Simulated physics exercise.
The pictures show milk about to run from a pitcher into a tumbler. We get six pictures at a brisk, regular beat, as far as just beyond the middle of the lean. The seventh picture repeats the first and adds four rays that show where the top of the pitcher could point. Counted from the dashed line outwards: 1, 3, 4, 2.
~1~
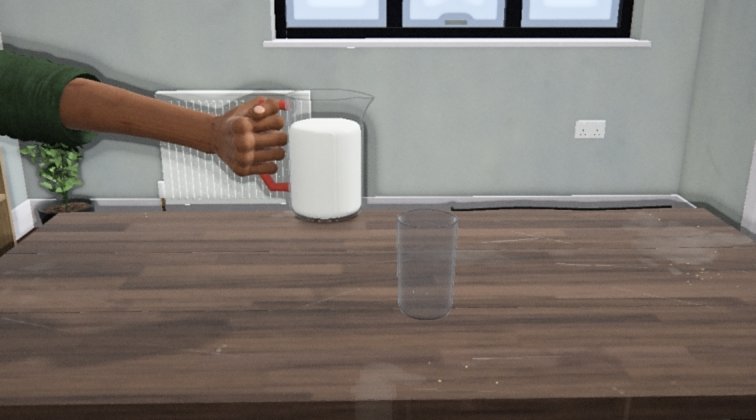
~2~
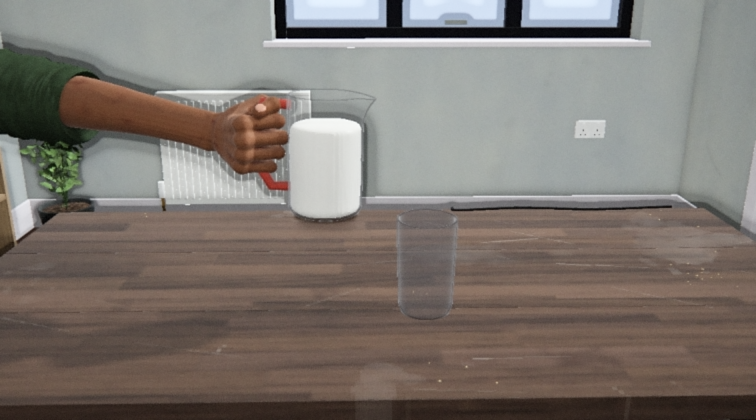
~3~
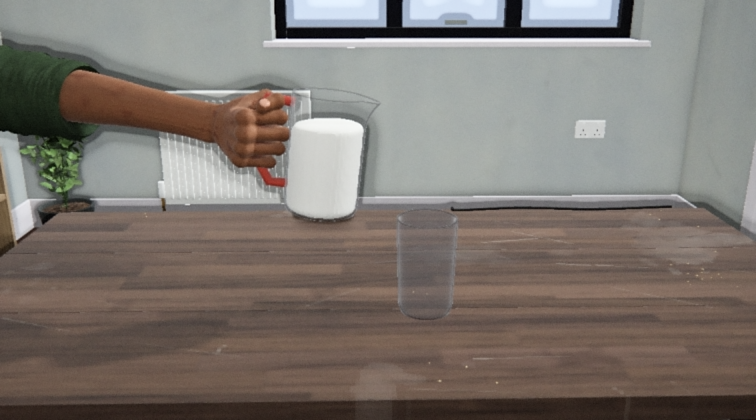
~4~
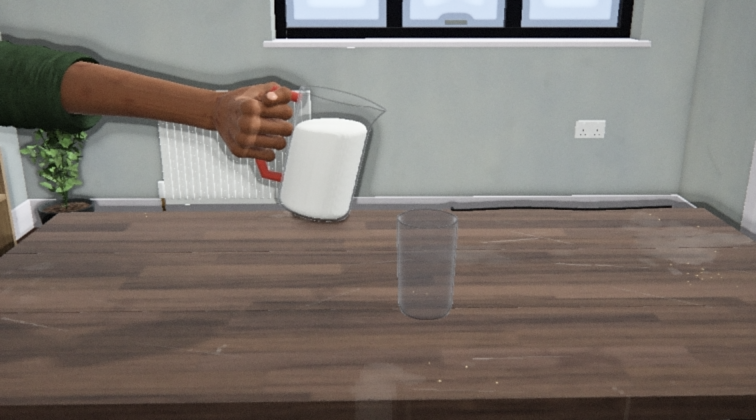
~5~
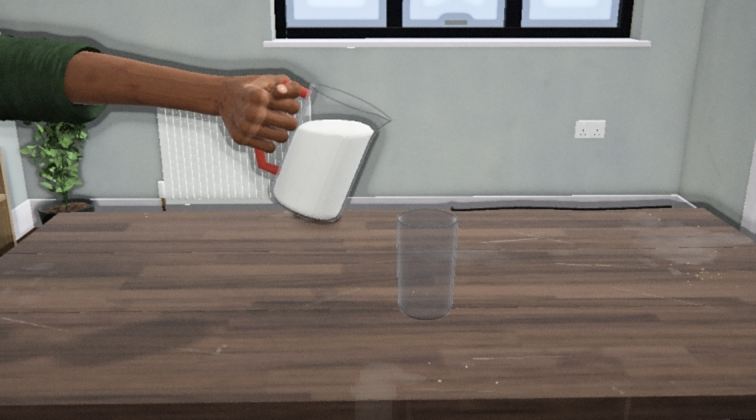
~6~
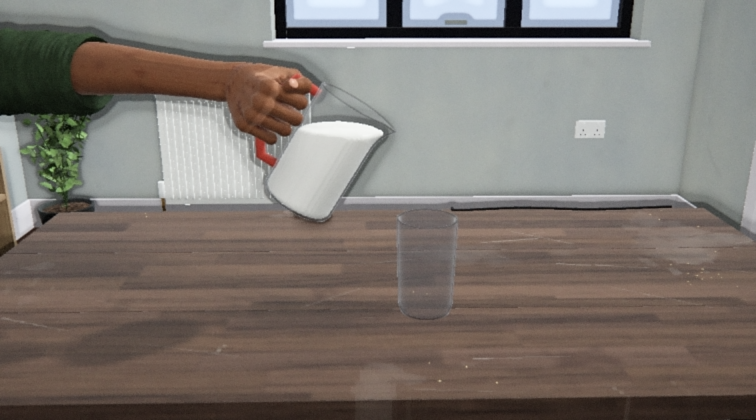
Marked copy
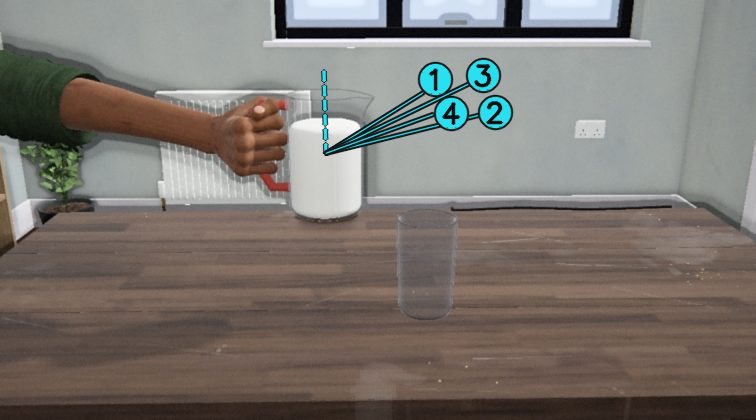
A room with pale grey walls, a dark-framed window and a white radiator is seen from the front, across a brown wooden tabletop. At left, a hand reaching from a dark green sleeve grips the red handle of a clear pitcher of white milk, with an empty clear tumbler standing near the centre and a leafy plant behind. The hand holds the pitcher nearly upright, then steadily tilts it rightward, while the tumbler and camera stay still.
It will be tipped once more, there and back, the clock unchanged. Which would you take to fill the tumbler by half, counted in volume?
4 is best.
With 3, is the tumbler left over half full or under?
Under half.
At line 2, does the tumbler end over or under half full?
Over half.
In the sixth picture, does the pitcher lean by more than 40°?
No.
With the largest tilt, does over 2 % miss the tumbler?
No, it does not.
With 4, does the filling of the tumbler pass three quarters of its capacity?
No, it does not.
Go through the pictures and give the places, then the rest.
Upright, lip at (373, 97); rim of the tumbler round (427, 218); nothing has left yet.
Upright, lip at (375, 98); nothing has left yet.
Tipped about 6°, lip at (379, 102); nothing has left yet.
Tipped about 13°, lip at (385, 110); nothing has left yet.
Tipped about 22°, lip at (391, 119); nothing has left yet.
Tipped about 31°, lip at (395, 130); nothing has left yet.
On the marked copy, 1 at (423, 92); 2 at (478, 115); 3 at (468, 84); 4 at (433, 114).
With 1, the tumbler ends with about 24 % of what it can hold.
With 2, the tumbler ends with about 67 % of what it can hold.
With 3, the tumbler ends with about 36 % of what it can hold.
With 4, the tumbler ends with about 51 % of what it can hold.
